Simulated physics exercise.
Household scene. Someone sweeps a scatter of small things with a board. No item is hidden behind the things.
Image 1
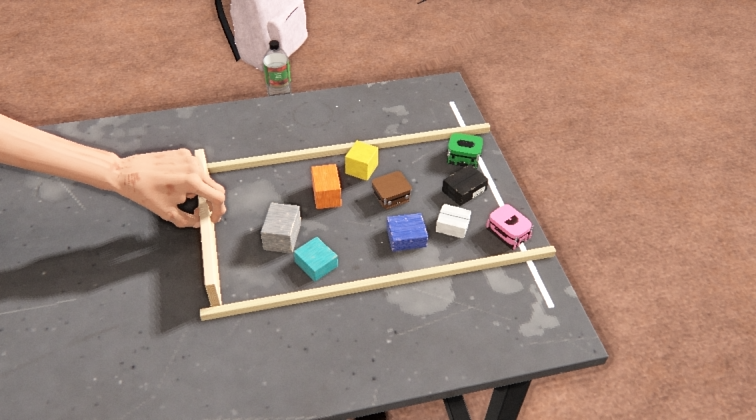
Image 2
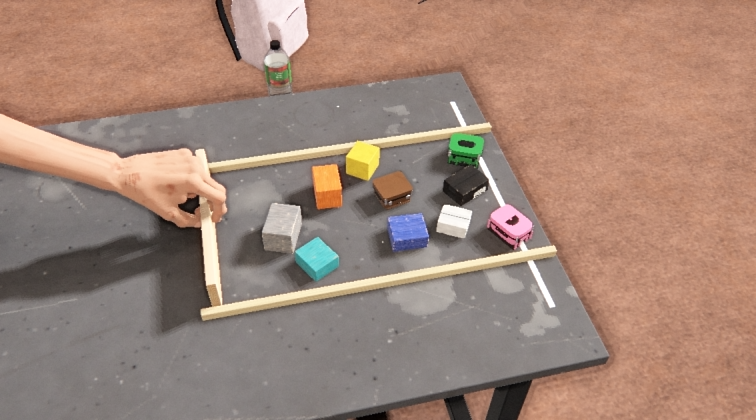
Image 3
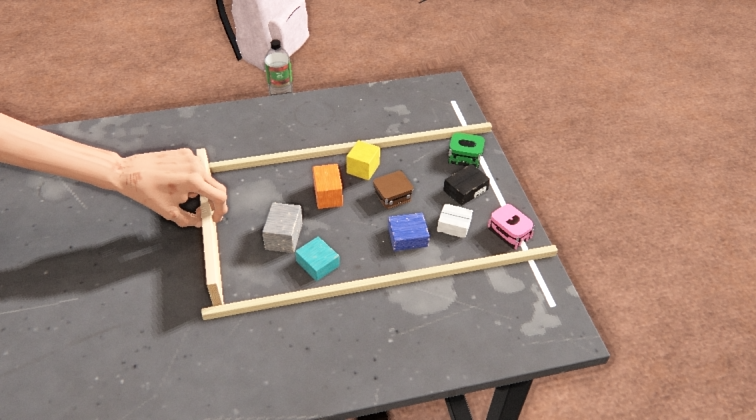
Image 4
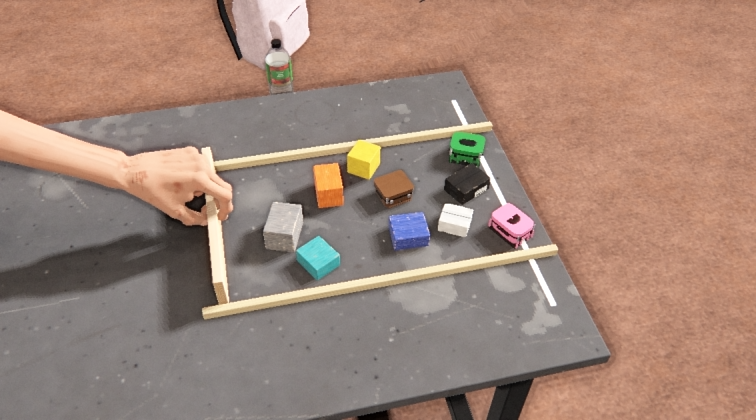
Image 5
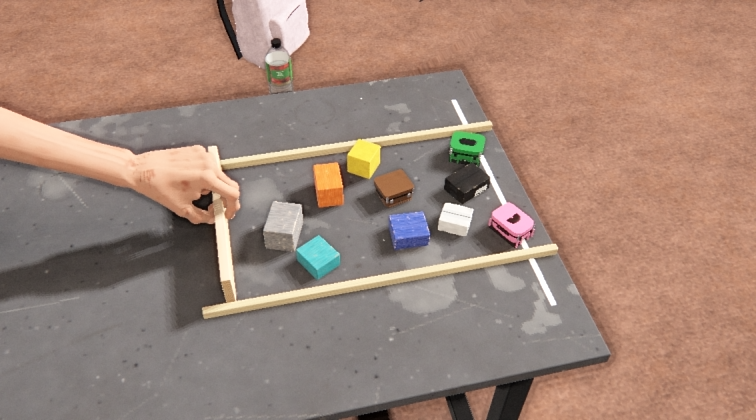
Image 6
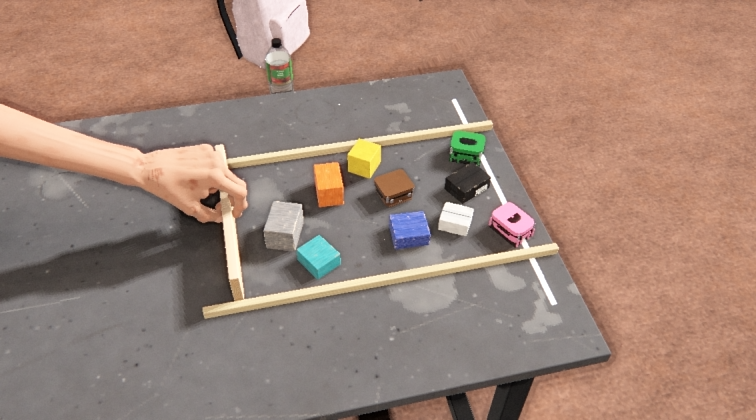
At the start, a hand holds a wooden board upright at the left end of two wooden rails on a dark table, with colourful blocks and small cases scattered between them. The hand then slides the board a short way right, toward the grey block, while the scattered things stay in place.
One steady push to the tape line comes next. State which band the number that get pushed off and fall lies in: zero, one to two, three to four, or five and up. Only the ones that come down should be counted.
The band is five and up.
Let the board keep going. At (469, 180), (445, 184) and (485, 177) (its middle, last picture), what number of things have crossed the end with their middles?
The numbers past the end are 3, 0 and 6.
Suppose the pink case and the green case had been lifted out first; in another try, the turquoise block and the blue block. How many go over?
The first count is 4 and the second is 4.
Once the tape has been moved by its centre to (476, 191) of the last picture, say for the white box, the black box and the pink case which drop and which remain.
In order, the white box goes off the edge, then the black box goes off the edge, then the pink case goes off the edge.
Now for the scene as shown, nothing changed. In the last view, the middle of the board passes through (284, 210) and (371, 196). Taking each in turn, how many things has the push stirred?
1, then 7.
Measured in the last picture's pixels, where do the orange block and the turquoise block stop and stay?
Near (500, 158) and (533, 225).
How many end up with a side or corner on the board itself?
The figure is 4.
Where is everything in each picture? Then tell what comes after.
Pink case (509, 227); green case (465, 151); black box (465, 185); board (207, 224); tape (495, 190), in the first frame.
Green case (466, 151); orange block (327, 187), in the second frame.
Black box (467, 184); grey block (283, 228), in the third frame.
Pink case (512, 226); turquoise block (318, 258), in the fourth frame.
Green case (467, 149); board (221, 220), in the fifth frame.
Pink case (512, 225); green case (467, 148); black box (468, 183); board (229, 219); tape (497, 188), in the sixth frame.
Soon after, none off yet; pink case at rest near (512, 225); green case at rest near (467, 148); black box at rest near (468, 183).
After that, none off yet; pink case displaced about its own width near (547, 224); green case displaced a little near (479, 147); black box displaced well along near (525, 170).
In the end, the number that fall off is five or more; gone, brown case, blue block, white box, black box, green case and pink case.
